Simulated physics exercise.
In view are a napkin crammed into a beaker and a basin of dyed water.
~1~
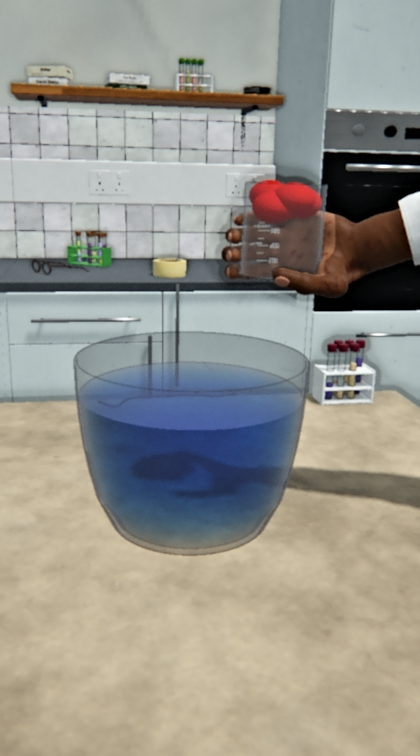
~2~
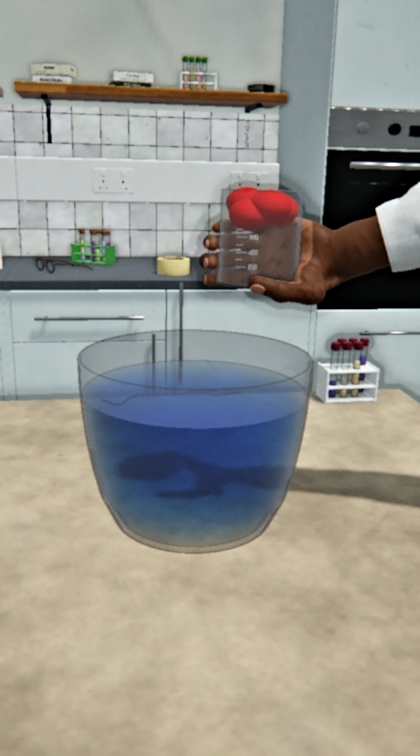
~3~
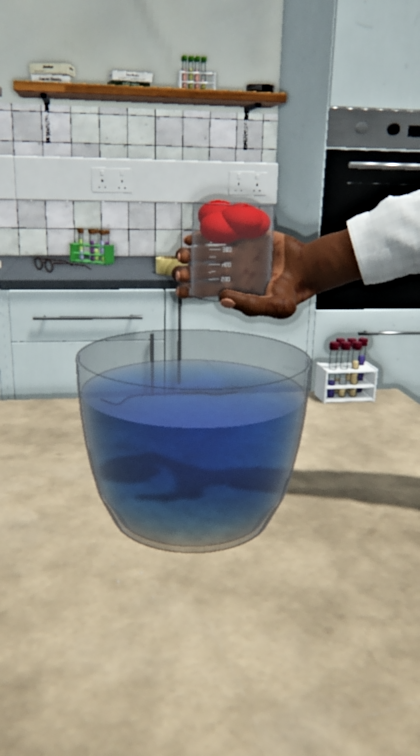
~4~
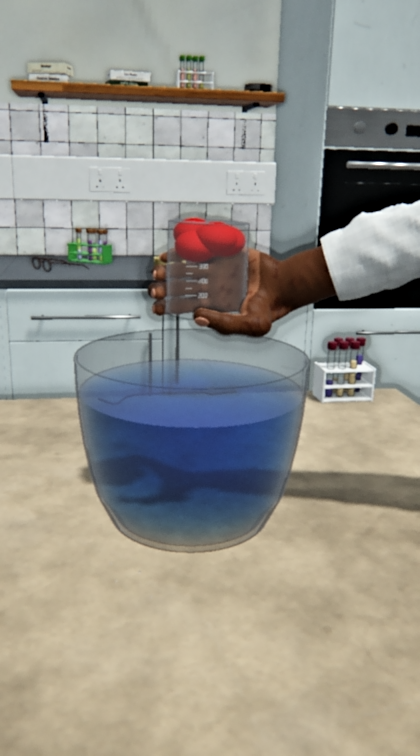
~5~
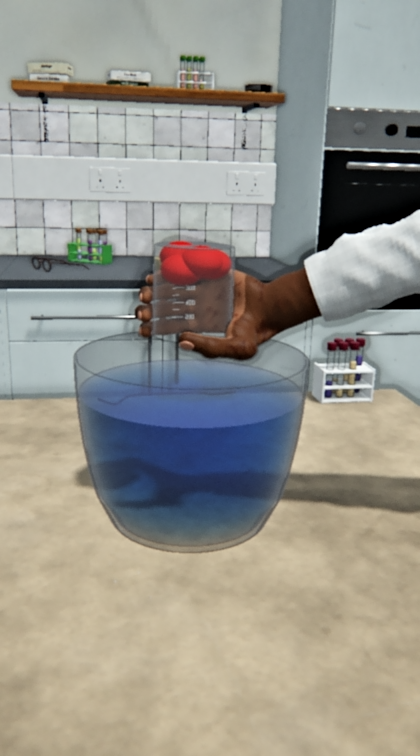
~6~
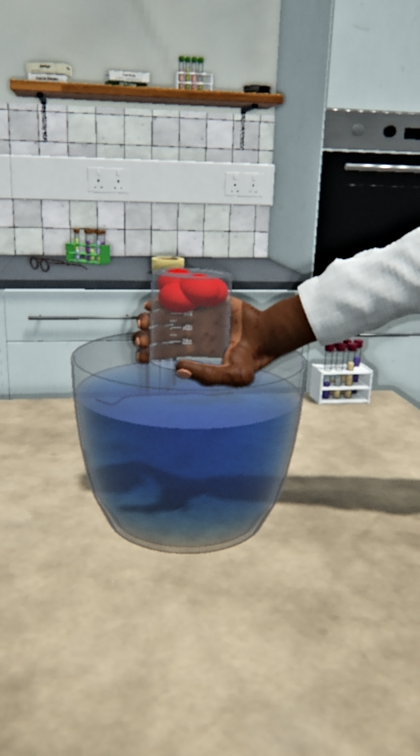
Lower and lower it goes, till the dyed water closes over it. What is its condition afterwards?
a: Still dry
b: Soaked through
(a) Still dry.
A moment on, the beaker enters the dyed water.
Further on, air is trapped inside and holds the level down.
When it is over, the beaker is under, still full of air, and the napkin is dry.
